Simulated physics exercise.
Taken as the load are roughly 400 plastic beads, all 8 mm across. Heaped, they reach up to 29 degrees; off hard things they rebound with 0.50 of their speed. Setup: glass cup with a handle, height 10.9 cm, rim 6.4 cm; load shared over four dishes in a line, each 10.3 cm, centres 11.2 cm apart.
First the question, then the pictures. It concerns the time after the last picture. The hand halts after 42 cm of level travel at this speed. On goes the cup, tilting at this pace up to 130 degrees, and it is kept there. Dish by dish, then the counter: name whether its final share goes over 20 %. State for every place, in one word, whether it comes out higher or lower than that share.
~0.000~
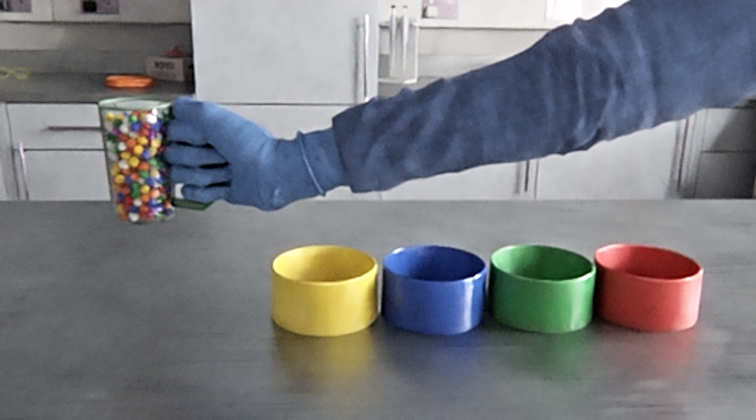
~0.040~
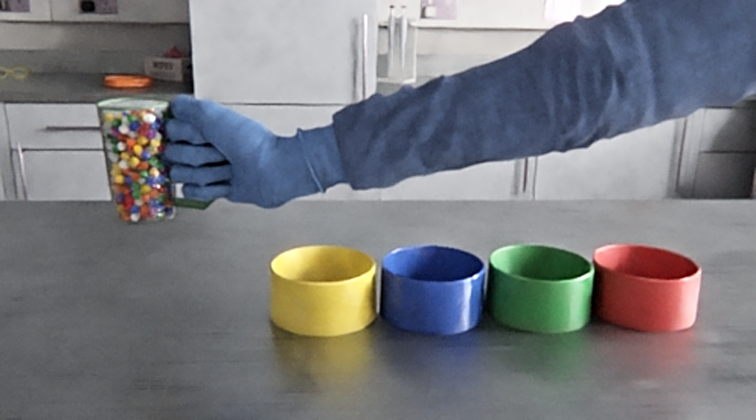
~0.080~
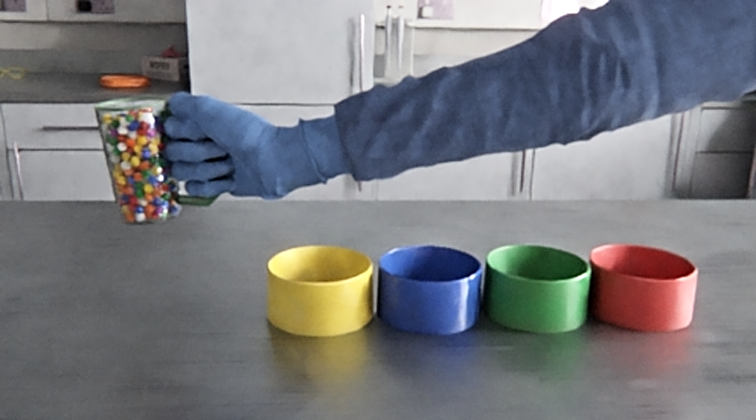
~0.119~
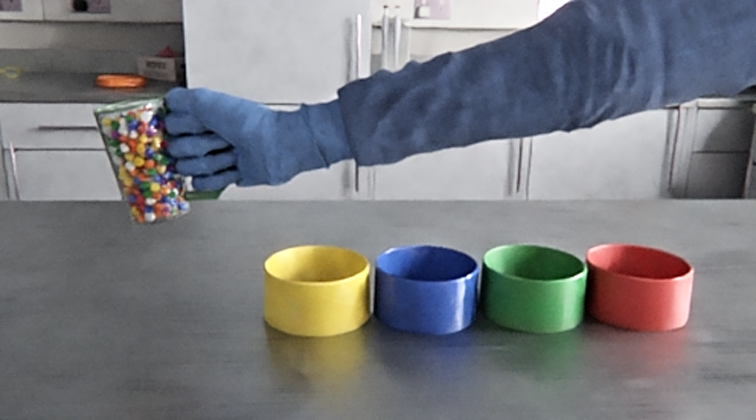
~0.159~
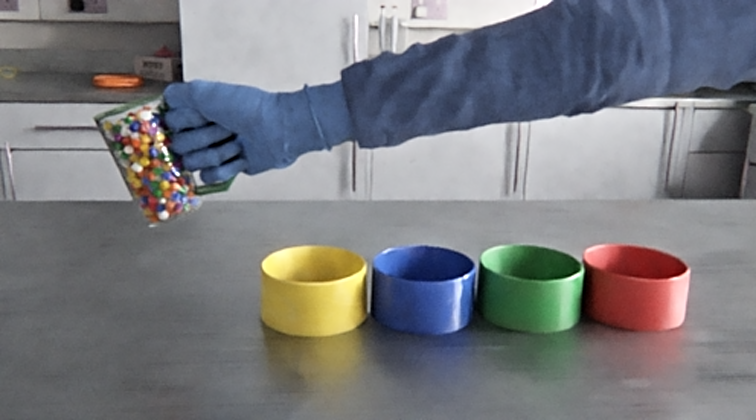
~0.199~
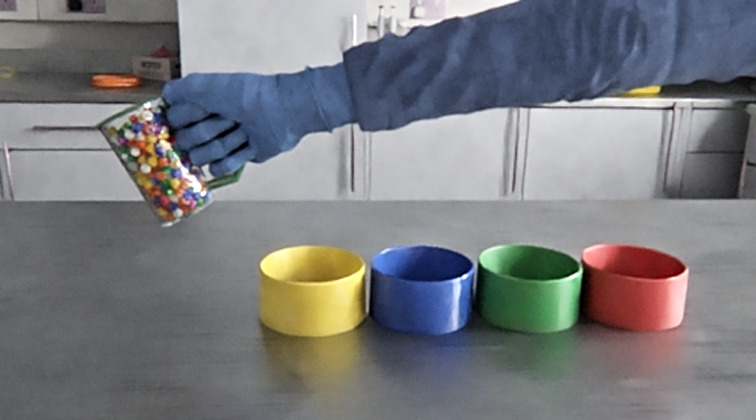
Red: Lower, blue: Lower, green: Lower, yellow: Higher, counter: Higher.
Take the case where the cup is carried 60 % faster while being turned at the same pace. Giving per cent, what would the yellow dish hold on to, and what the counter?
The shares would then be yellow 50 and counter 10.
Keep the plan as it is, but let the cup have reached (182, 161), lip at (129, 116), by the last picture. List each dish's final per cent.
Dish by dish: Red 0 percent, blue 30 percent, green 50 percent, yellow 0 percent.
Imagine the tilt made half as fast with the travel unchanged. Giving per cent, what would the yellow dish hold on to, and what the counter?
Shares: Yellow at 40; counter at 10.
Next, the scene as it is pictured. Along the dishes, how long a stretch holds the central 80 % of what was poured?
Roughly 18 cm.
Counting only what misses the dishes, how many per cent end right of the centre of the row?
It's close to 0 in a hundred.
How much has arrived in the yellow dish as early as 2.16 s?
Around 35 in a hundred by then.
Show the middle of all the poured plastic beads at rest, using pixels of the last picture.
Near (245, 308).
After 1.01 s, tilt 130 degrees; cup holds 0 %, yellow 35 %.
After 1.56 s, tilt 130 degrees; cup holds 0 %, yellow 35 %.
Then, at 2.16 s, tilt 130 degrees; cup holds 0 %, yellow 35 %.
At rest (2.5 s), red 0 %, blue 0 %, green 0 %, yellow 35 %, counter 65 %.
